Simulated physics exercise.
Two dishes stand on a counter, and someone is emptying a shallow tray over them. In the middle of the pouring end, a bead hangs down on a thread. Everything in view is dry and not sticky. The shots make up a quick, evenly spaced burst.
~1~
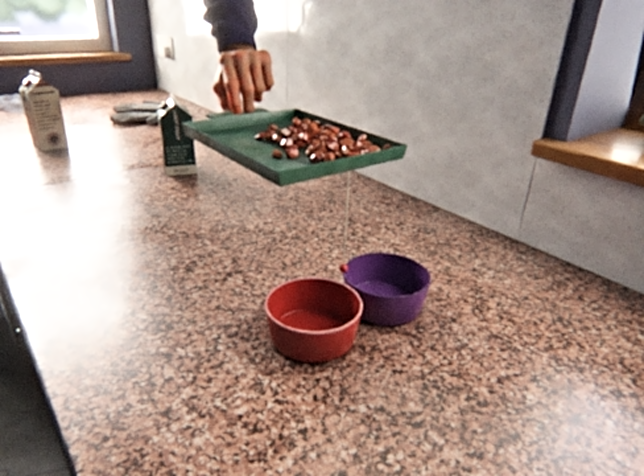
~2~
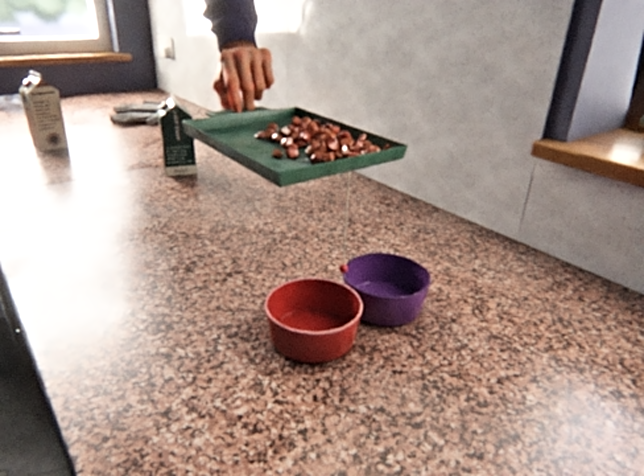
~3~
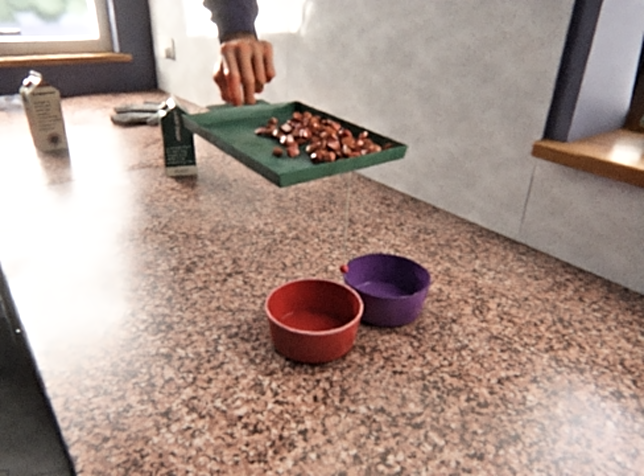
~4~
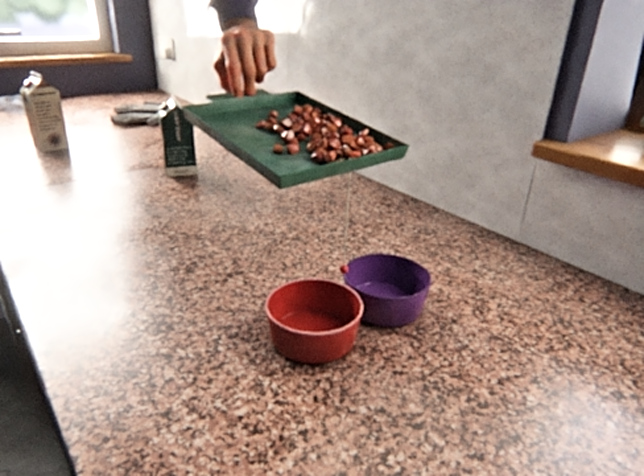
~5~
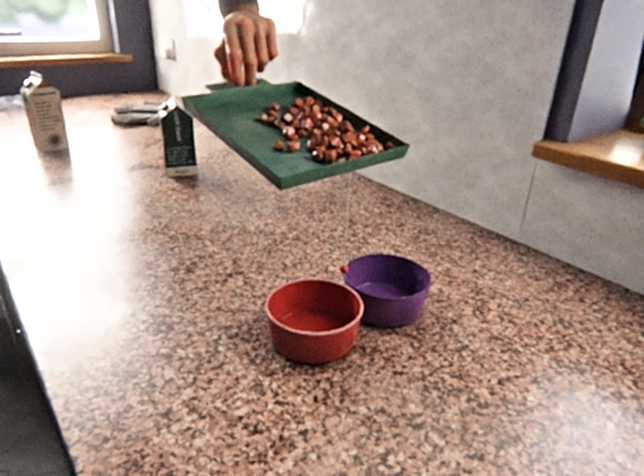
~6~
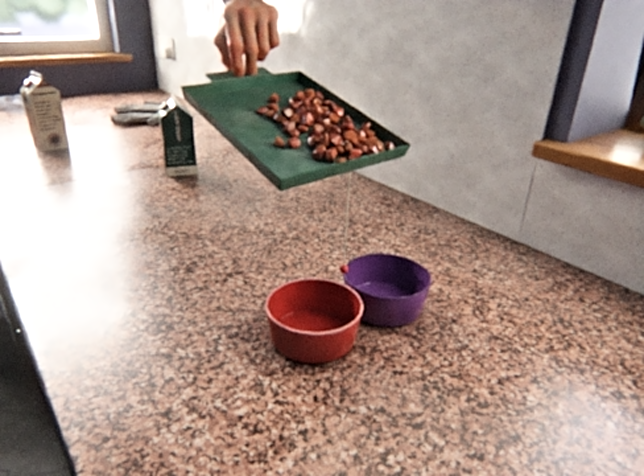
On a speckled counter, a hand held a green tray of reddish-brown chunks above a red dish and a purple one, then gradually raised the handle end, tilting the tray slightly toward its near edge.
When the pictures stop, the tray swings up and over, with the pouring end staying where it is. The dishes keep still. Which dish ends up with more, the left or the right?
The dish on the left is going to receive more.
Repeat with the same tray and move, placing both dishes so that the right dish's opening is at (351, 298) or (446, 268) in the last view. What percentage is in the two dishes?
Around 80 percent the first time, around 50 percent the second.
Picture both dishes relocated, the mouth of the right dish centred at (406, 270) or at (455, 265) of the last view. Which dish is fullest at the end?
First try: The leftmost dish. Second try: The leftmost dish.
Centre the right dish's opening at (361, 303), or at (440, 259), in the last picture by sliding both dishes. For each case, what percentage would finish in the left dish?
About 20 and 40 per cent respectively.
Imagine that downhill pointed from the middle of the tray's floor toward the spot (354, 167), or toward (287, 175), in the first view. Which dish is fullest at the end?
Case one: The dish at right. Case two: The dish at left.
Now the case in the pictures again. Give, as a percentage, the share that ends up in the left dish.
Around 50 percent.
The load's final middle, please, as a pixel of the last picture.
Somewhere around (336, 335) in the final view.
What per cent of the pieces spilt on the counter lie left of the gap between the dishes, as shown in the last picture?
About 20 %.
Just after the last frame, tray tipped steeply; every one on the tray.
A moment on, tray tipped right over; roughly a third on the tray; roughly a quarter in the left dish; just a few in the right dish; roughly a quarter outside both; about a tenth in the air.
Further on, tray tipped past a quarter turn; roughly half in the left dish; about a tenth in the right dish; roughly a third outside both; just a few in the air.
When it is over, tray tipped past a quarter turn; roughly half in the left dish; about a tenth in the right dish; roughly a third outside both; just a few in the air.
